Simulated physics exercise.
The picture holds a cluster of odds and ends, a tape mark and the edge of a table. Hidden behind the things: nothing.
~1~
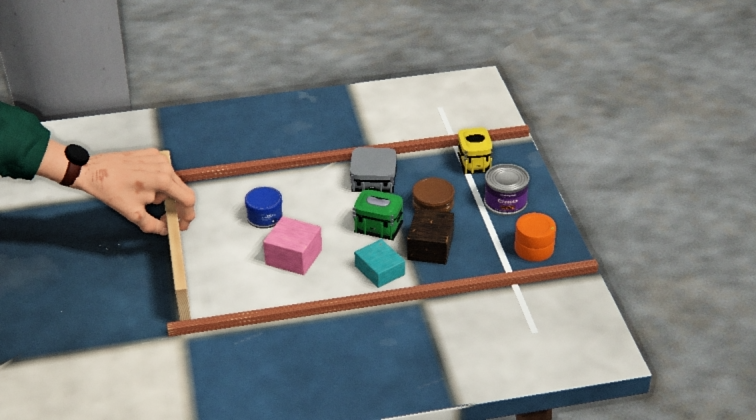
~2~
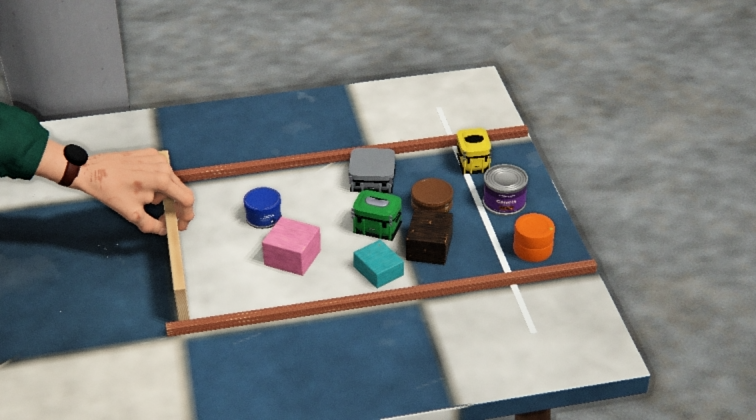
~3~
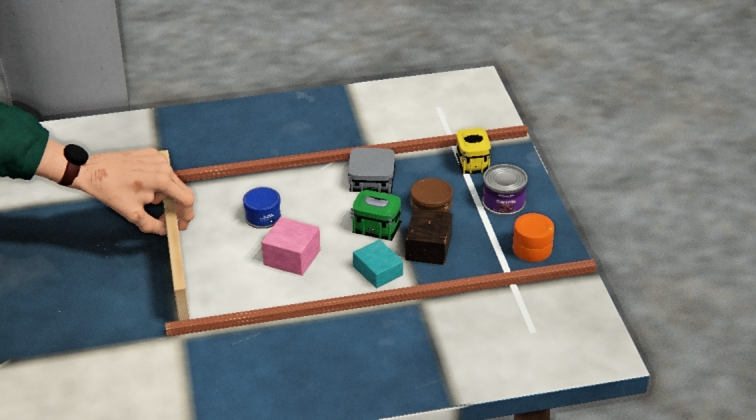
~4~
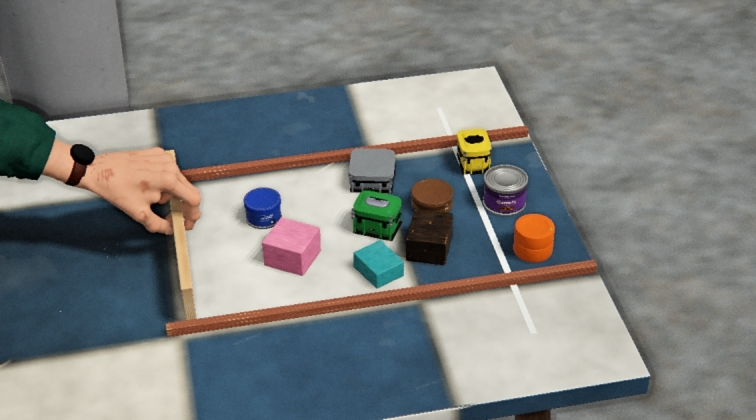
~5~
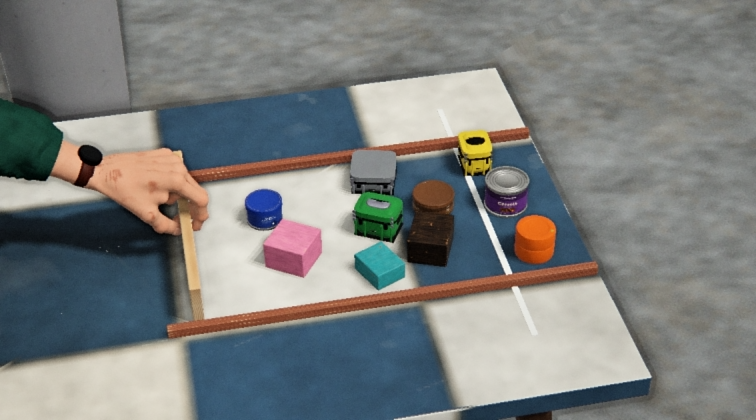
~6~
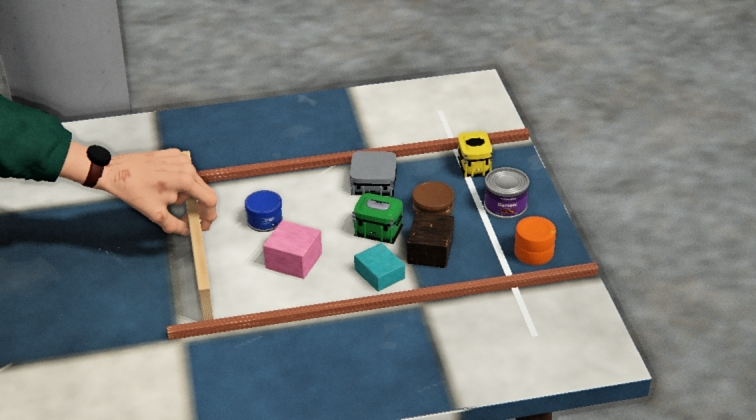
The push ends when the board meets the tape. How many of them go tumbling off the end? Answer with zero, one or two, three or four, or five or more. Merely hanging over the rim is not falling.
One or two.
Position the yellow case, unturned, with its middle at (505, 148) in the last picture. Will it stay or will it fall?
It holds on.
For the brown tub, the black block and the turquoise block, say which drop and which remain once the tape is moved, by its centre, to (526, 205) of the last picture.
The brown tub? It does not stay. The black block? It does not stay. The turquoise block? It is safe.
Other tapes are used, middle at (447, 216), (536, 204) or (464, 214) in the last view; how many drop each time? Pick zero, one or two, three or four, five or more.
In order: Not one, 5 or more, zero.
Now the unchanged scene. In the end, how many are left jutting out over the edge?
Overhang count: 1.
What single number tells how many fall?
The total is 2.
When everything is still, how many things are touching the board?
The count is 4.
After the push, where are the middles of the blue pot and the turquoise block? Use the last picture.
You'll find the blue pot at roughly (489, 176) and the turquoise block at roughly (520, 253).
Soon after, none off yet; orange lid at rest near (535, 241); purple tin at rest near (506, 193); yellow case at rest near (475, 154).
Then, none off yet; orange lid at rest near (535, 241); purple tin at rest near (512, 192); yellow case at rest near (475, 154).
At rest, the number that fall off is one or two; fallen, purple tin and orange lid.
